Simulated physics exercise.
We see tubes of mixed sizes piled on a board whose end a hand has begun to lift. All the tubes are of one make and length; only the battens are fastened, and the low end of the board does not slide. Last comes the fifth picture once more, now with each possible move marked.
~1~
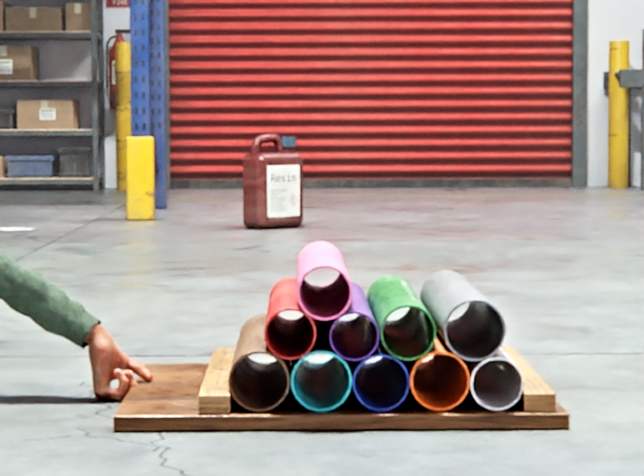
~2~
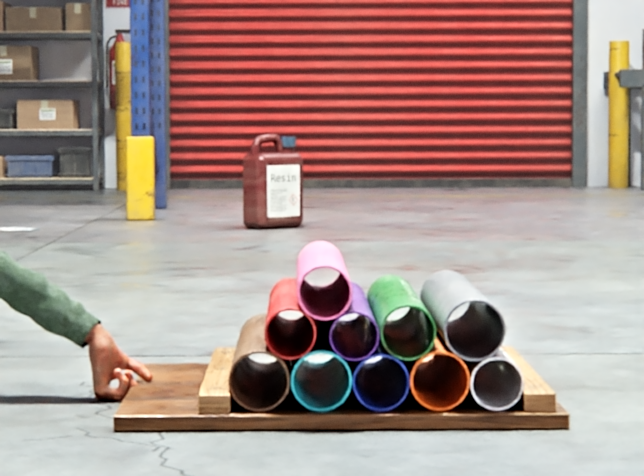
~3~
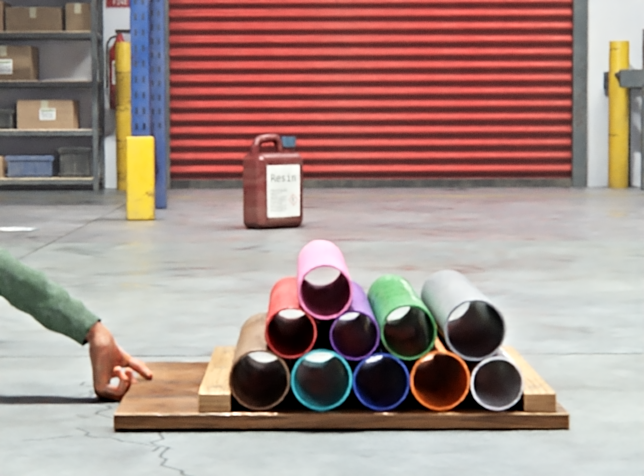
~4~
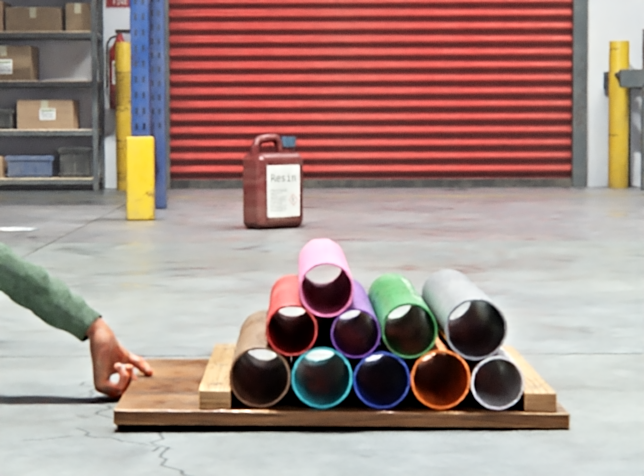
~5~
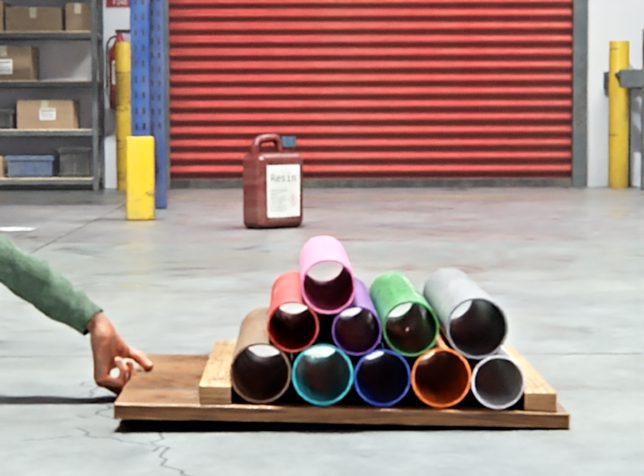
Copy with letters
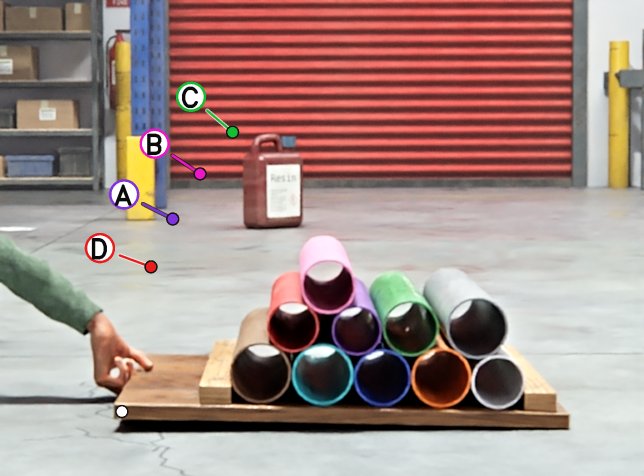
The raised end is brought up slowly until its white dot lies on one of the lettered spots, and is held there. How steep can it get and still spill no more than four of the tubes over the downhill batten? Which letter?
Mark A is as high as it can go.
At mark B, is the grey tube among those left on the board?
The grey tube: No.
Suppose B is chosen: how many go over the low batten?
At B the number is five.
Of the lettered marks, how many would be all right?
Two of the four.
On the marked copy, A at (172, 219); B at (200, 174); C at (233, 132); D at (151, 267); the white dot at (122, 412).
With A. Early on, board at 16°.
Further on, board at 27°.
At the end, board at 27°, one over the low batten (grey).
As for the rest, B five over the low batten; C five over the low batten; D none over the low batten.
